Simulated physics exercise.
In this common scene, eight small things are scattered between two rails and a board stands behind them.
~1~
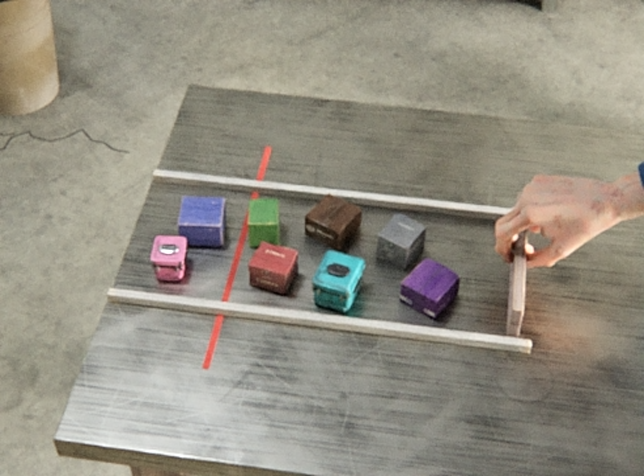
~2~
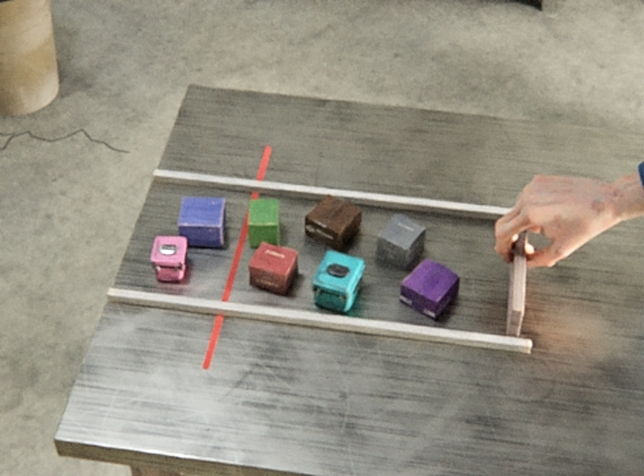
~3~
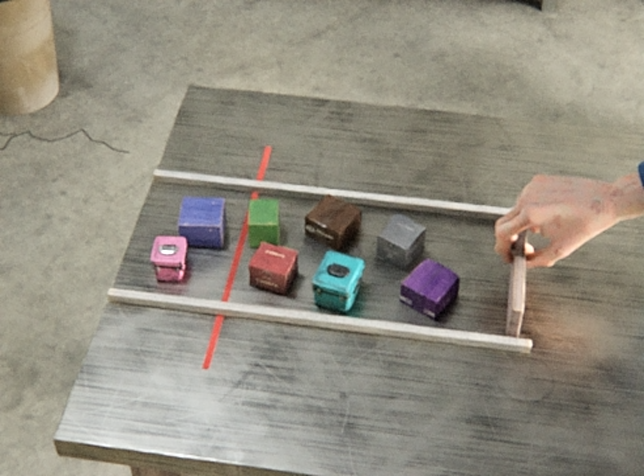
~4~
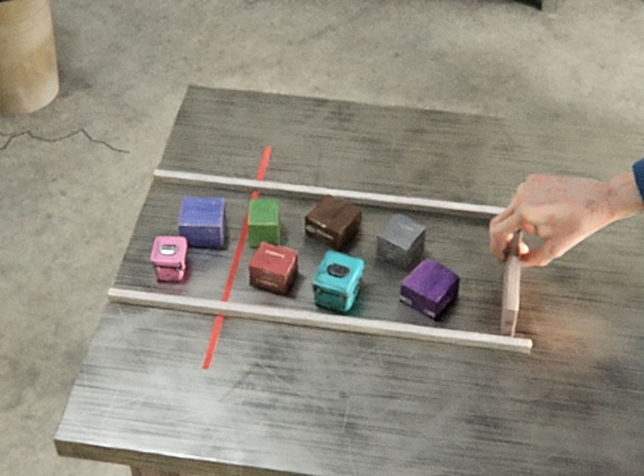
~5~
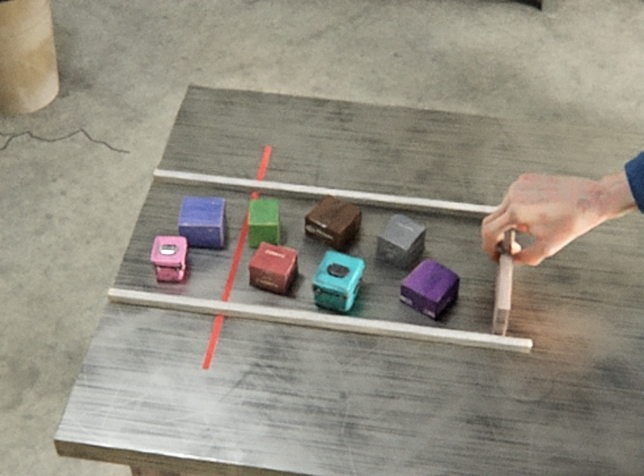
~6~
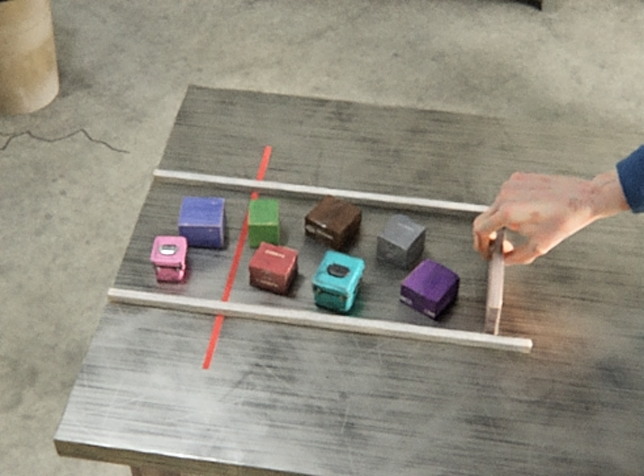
On a dark table between two rails, a hand slides an upright board slightly left.
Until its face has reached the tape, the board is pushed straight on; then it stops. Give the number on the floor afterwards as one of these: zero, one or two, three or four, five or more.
On the floor afterwards: One or two.
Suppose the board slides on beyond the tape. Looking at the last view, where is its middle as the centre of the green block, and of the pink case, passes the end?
Middle approx. at (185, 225), then approx. at (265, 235).
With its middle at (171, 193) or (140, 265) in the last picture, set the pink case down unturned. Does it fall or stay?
Result for the pink case: Place one, it remains there; place two, it does not stay.
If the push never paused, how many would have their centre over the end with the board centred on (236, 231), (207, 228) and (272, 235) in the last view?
The numbers are 1, 3 and 0.
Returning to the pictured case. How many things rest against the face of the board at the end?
It touches 3.
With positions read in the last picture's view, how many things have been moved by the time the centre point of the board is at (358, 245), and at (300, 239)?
Counts: 5, 7.
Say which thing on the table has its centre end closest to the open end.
The red box winds up nearest.
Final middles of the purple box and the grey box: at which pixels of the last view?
The first near (211, 268), the second near (223, 233).
Soon after, none off yet; pink case at rest near (170, 259); blue block at rest near (202, 222); green block at rest near (264, 223).
In the end, the number that fall off is one or two; gone, pink case.
